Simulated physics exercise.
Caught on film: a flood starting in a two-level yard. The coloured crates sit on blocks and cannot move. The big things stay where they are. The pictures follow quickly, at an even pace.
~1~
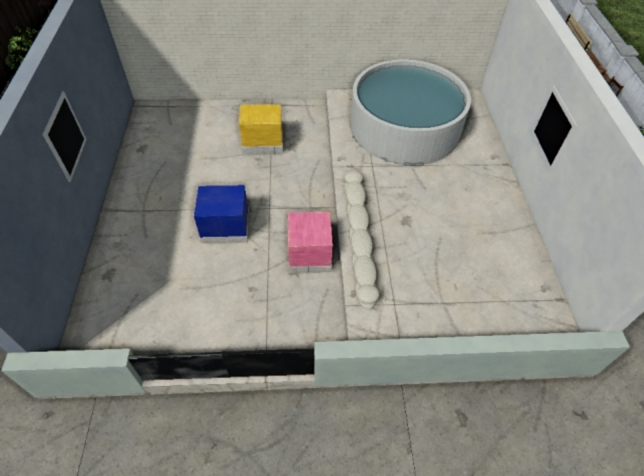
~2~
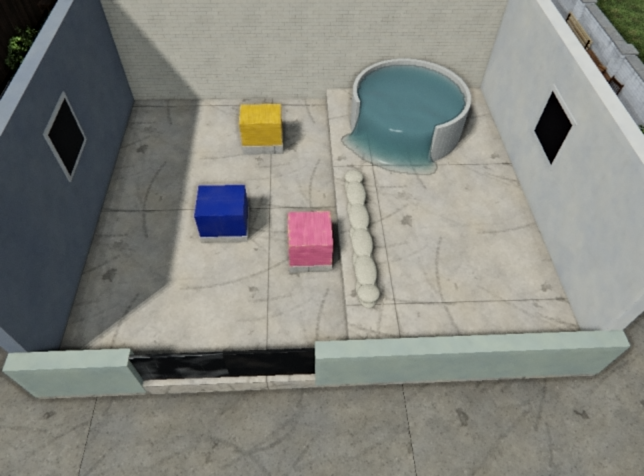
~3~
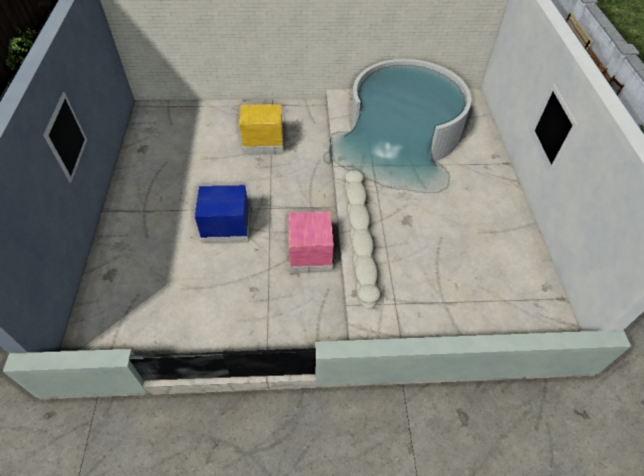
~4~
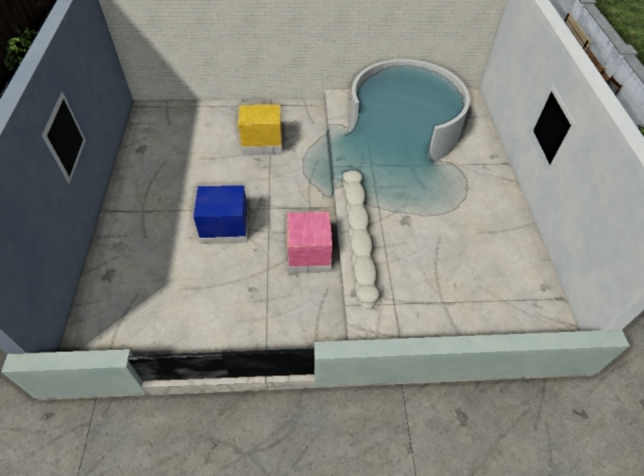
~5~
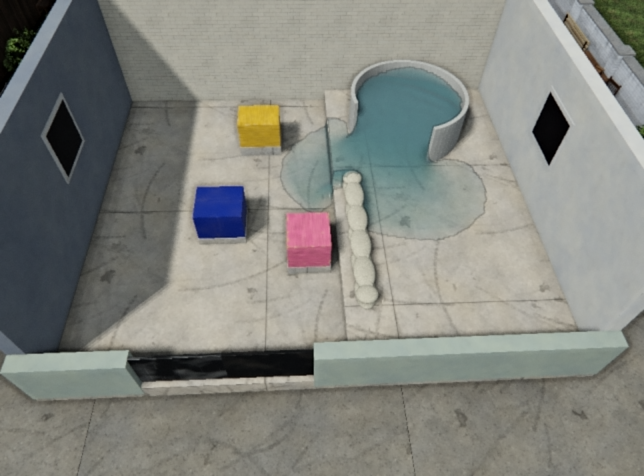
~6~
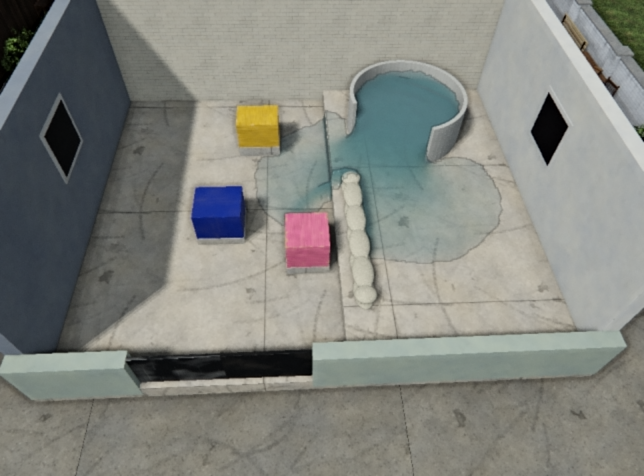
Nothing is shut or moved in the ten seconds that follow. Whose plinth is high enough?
The yellow crate escapes dry; the pink crate escapes dry; the blue crate is wetted.
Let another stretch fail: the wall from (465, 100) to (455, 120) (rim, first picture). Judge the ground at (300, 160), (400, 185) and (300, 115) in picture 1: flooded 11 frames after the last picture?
One after the other: Not flooded, dry, free of water.
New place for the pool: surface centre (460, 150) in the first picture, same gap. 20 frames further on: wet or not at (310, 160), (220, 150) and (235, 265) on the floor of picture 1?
As listed: No water, not flooded, under water.
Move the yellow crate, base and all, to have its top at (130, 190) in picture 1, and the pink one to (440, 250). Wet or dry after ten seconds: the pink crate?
My reading: The pink one takes water.
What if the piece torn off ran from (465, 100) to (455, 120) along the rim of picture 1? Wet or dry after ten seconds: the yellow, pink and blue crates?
Yellow escapes it; pink is spared; blue escapes it.
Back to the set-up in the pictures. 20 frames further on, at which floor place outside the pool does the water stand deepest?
At about (567, 347).
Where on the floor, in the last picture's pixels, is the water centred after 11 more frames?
Roughly at (372, 199).
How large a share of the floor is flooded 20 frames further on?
About 65 per cent.
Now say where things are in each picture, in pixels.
The first picture shows the pool at (411, 96) is whole and still.
In the second picture, water pours out at (387, 147) and has run to (434, 163).
In the third picture, the front is at (443, 184), out from the gap at (387, 149).
In the fourth picture, water pours out at (385, 151) and has run to (461, 195).
In the fifth picture, water pours out at (385, 152) and has run to (478, 211).
In the sixth picture, water pours out at (383, 152) and has run to (449, 256).
A moment on, water covers 40 % of the floor; the yellow crate water round its plinth, the pink crate water round its plinth, the blue crate water round its plinth.
Next, water covers 55 % of the floor; the yellow crate water round its plinth, the pink crate water round its plinth, the blue crate water round its plinth.
Then, water covers 65 % of the floor; the yellow crate water round its plinth, the pink crate water round its plinth, the blue crate water round its plinth.
Later, water covers 90 % of the floor; the yellow crate water round its plinth, the pink crate water round its plinth, the blue crate water round its plinth.
In the end, water covers 95 % of the floor; the yellow crate stayed above the water, the pink crate stayed above the water, the blue crate was topped.
